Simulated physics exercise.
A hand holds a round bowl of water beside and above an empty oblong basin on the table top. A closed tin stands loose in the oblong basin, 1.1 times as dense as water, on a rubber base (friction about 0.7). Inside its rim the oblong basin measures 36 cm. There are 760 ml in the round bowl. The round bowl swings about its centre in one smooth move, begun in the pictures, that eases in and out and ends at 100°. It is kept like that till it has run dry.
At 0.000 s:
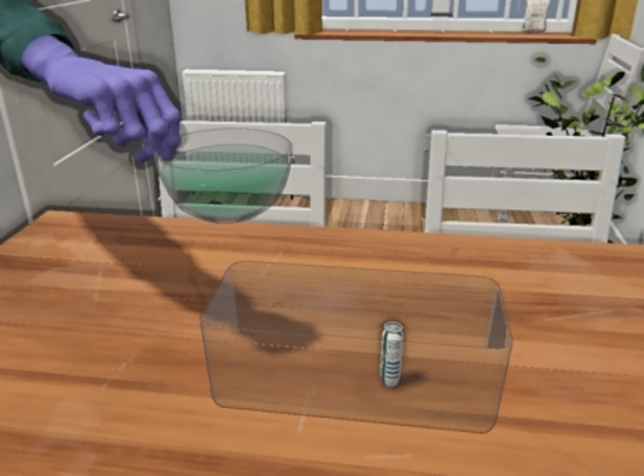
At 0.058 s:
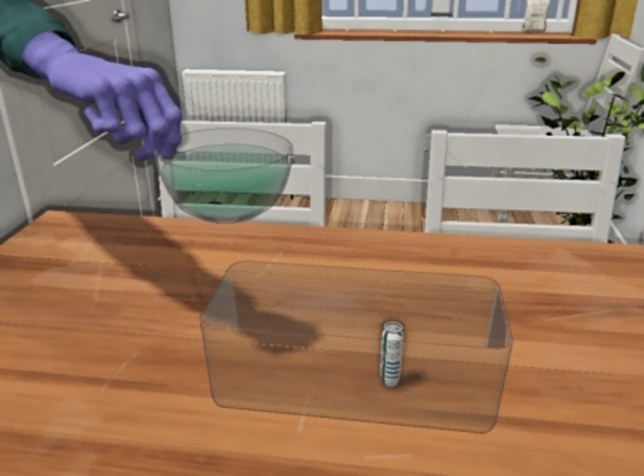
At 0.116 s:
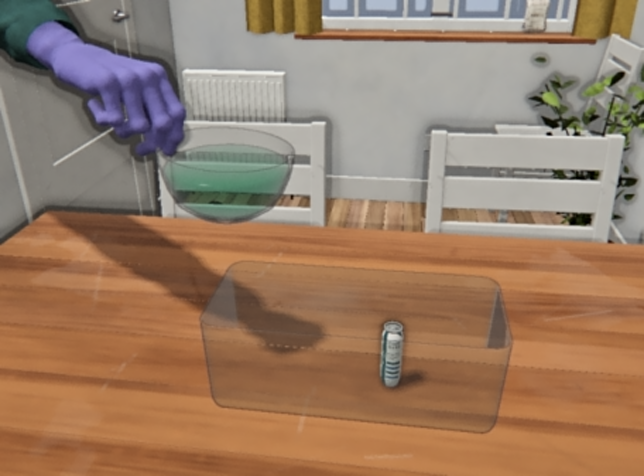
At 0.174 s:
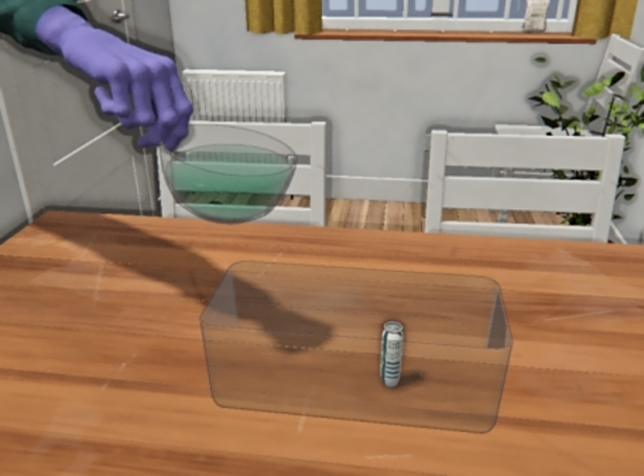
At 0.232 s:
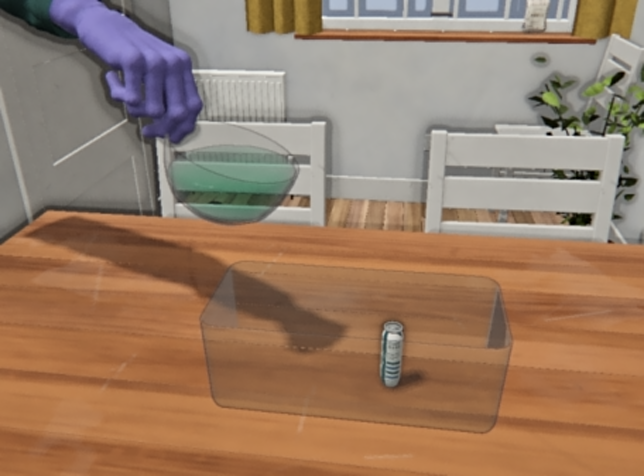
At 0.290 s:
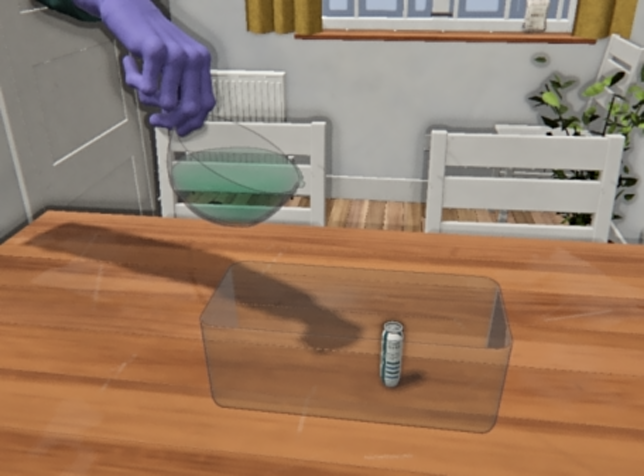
A purple hand with a dark green sleeve is at the upper left of a room with white chairs, a radiator and a leafy plant, seen from slightly above a wooden table. It holds a clear round bowl of green liquid above and beside a clear oblong basin containing a small upright grey tin. The hand shifts slightly right and steadily tilts the bowl rightward, while its shadow moves and the camera stays still.
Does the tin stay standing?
The tin remains upright.
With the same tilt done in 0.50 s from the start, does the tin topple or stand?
The tin topples.
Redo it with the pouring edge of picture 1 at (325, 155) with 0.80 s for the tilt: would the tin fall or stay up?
Then it topples.
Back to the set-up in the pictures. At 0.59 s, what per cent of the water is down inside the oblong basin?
Near 30 in a hundred.
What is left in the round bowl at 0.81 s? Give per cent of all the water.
About 2 per cent.
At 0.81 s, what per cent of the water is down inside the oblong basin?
Near 90 in a hundred.
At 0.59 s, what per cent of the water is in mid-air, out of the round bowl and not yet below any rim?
Near 42 in a hundred.
By 0.59 s the tilt is 84° and 27 per cent is still to pour; the tin stands where it began.
By 0.81 s the tilt is 100° and 2 per cent is still to pour; the tin stands where it began.
By 1.05 s the tilt is 100° and 0 per cent is still to pour; the tin stands where it began.
By 1.30 s the tilt is 100° and 0 per cent is still to pour; the tin stands where it began.
At rest the tin stands where it began.
